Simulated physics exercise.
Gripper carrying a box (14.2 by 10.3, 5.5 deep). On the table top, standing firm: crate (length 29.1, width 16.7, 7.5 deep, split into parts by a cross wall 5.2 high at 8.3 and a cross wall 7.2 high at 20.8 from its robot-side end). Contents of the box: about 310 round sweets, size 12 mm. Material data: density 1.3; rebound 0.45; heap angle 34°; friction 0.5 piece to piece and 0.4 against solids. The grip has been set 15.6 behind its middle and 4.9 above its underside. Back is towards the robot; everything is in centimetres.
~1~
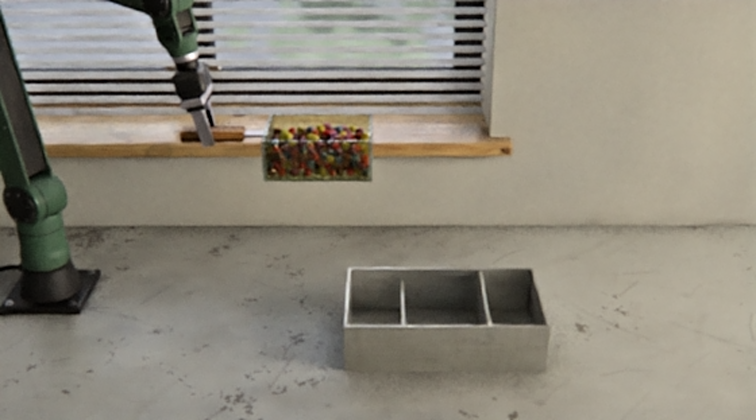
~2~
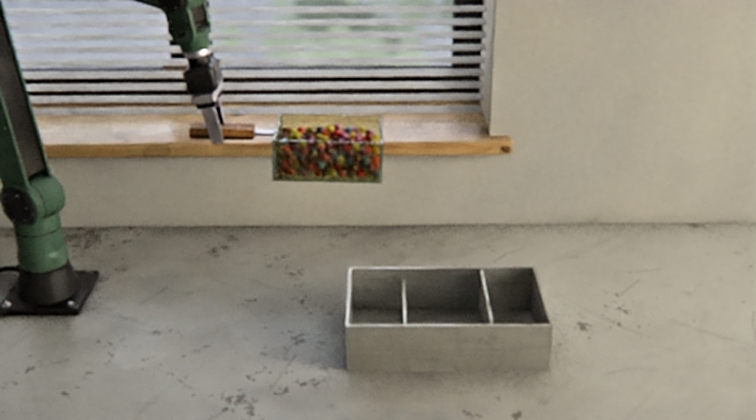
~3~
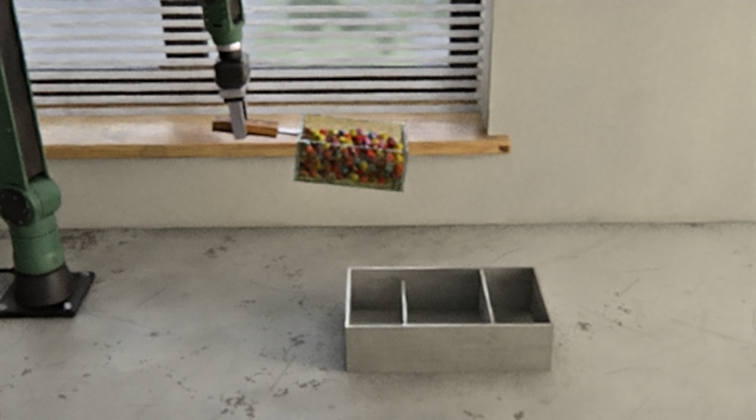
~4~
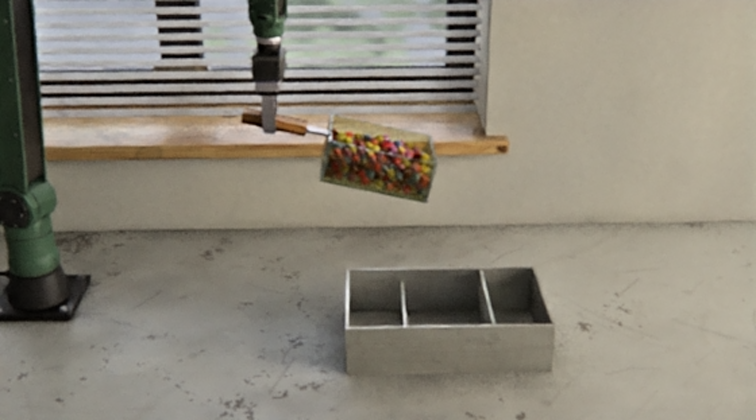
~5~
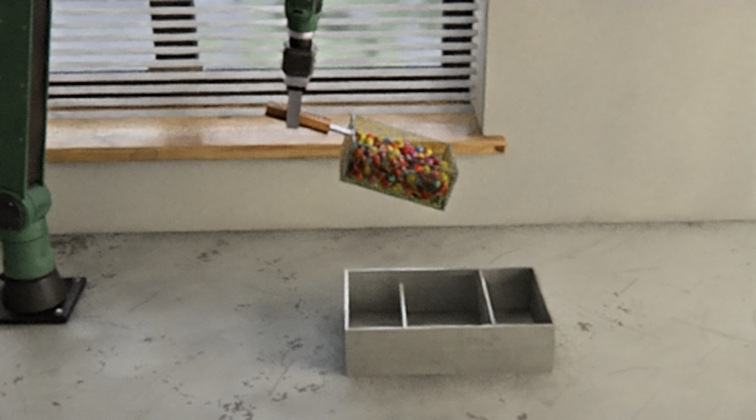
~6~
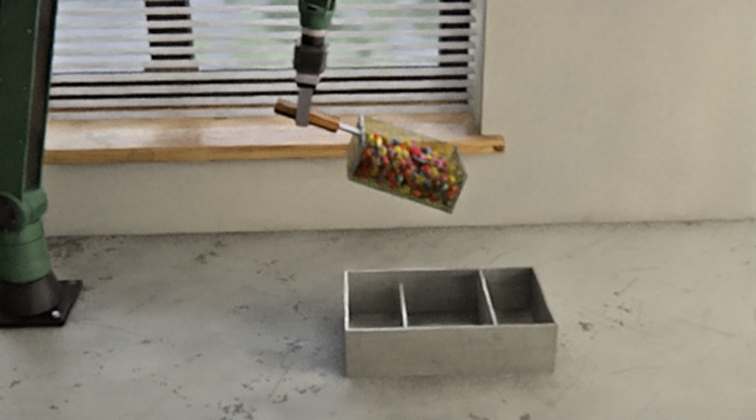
Green robot arm carrying a clear box of colourful round sweets rightward above a grey divided tray, gradually tilting its far end downward.
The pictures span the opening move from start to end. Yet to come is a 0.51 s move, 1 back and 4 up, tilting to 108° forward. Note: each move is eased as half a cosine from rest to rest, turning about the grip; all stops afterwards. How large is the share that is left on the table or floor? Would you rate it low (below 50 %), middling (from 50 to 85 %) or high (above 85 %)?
High, above 85 %.
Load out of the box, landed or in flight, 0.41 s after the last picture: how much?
By then about 15 % is out.
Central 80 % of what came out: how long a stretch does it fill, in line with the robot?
Length: Close to 14 cm.
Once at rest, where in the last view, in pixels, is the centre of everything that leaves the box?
Roughly at pixel (301, 343).
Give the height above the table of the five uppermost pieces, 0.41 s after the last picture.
They are some 30 centimetres up.
Then, 0.20 s after the last picture, tilted 51° forward, highest piece 30 above the table; 312 in the box.
Then, 0.41 s after the last picture, tilted 100° forward, highest piece 31 above the table; 268 in the box, 2 in the robot-side part, 1 on the table or floor, 41 in flight or on a rim.
Then, 0.71 s after the last picture, tilted 108° forward, highest piece 26 above the table; 159 in the box, 97 on the table or floor, 2 in the robot-side part, 54 in flight or on a rim.
Then, 1.76 s after the last picture, tilted 108° forward, highest piece 2 above the table; 310 on the table or floor, 2 in the robot-side part.
Final count, 310 on the table or floor, 2 in the robot-side part. That is 99 % on the table or floor.
